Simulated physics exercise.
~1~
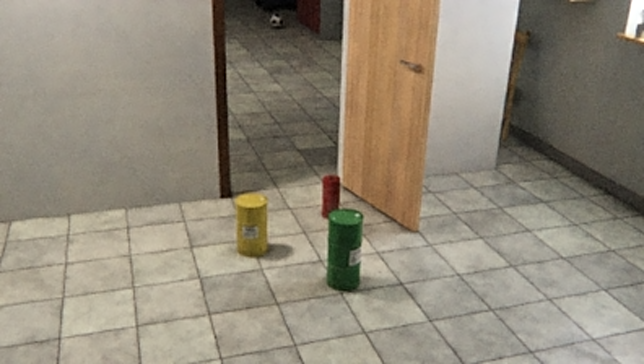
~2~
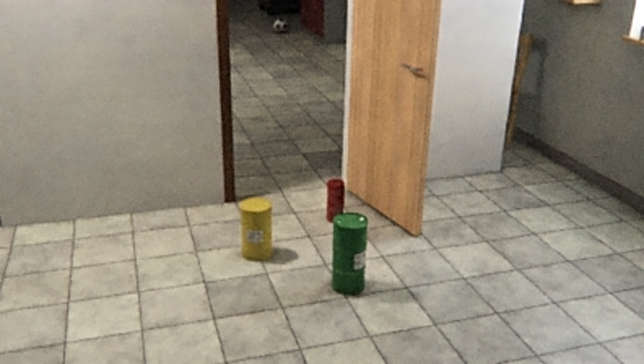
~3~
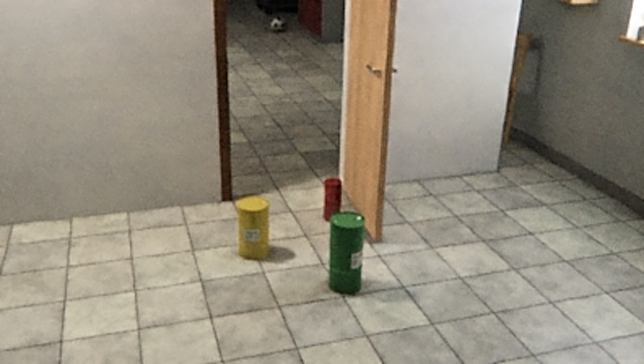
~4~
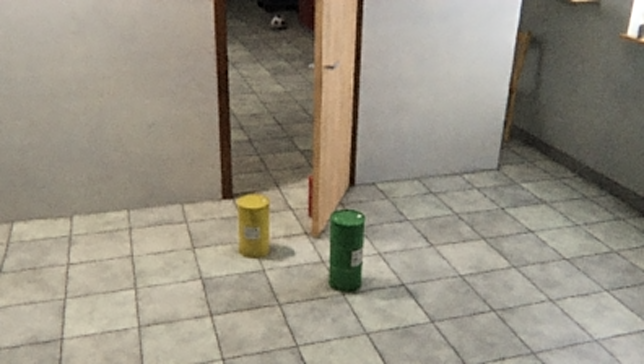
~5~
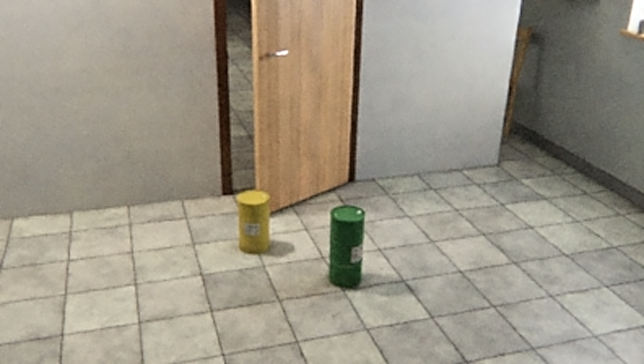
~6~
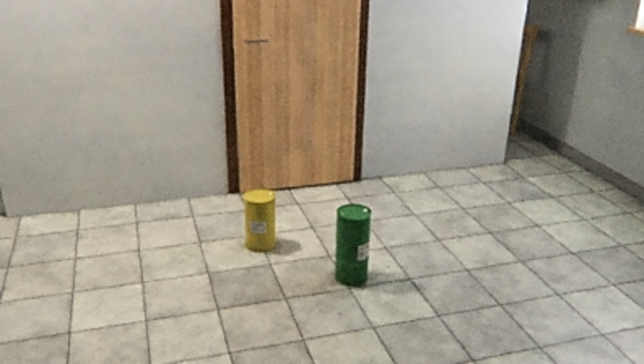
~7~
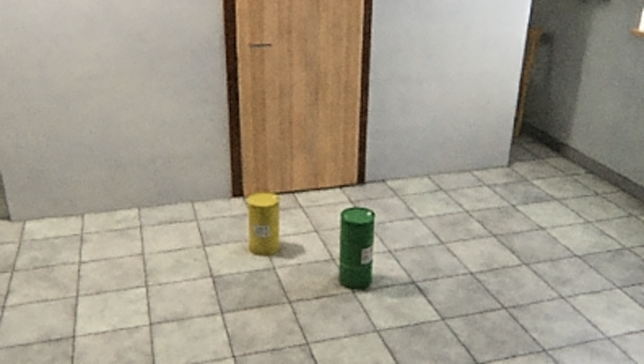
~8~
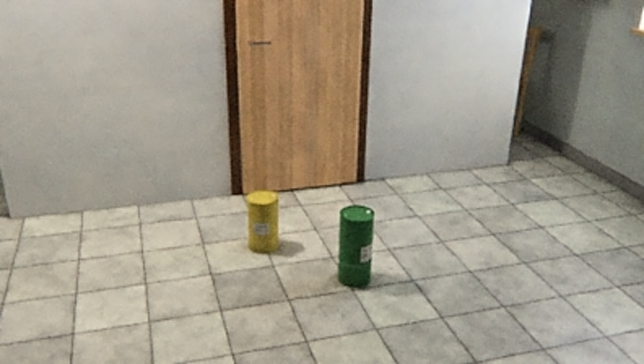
Wooden door swinging shut across a tiled floor, sweeping a small red cylinder from view, while yellow and green canisters stay standing.
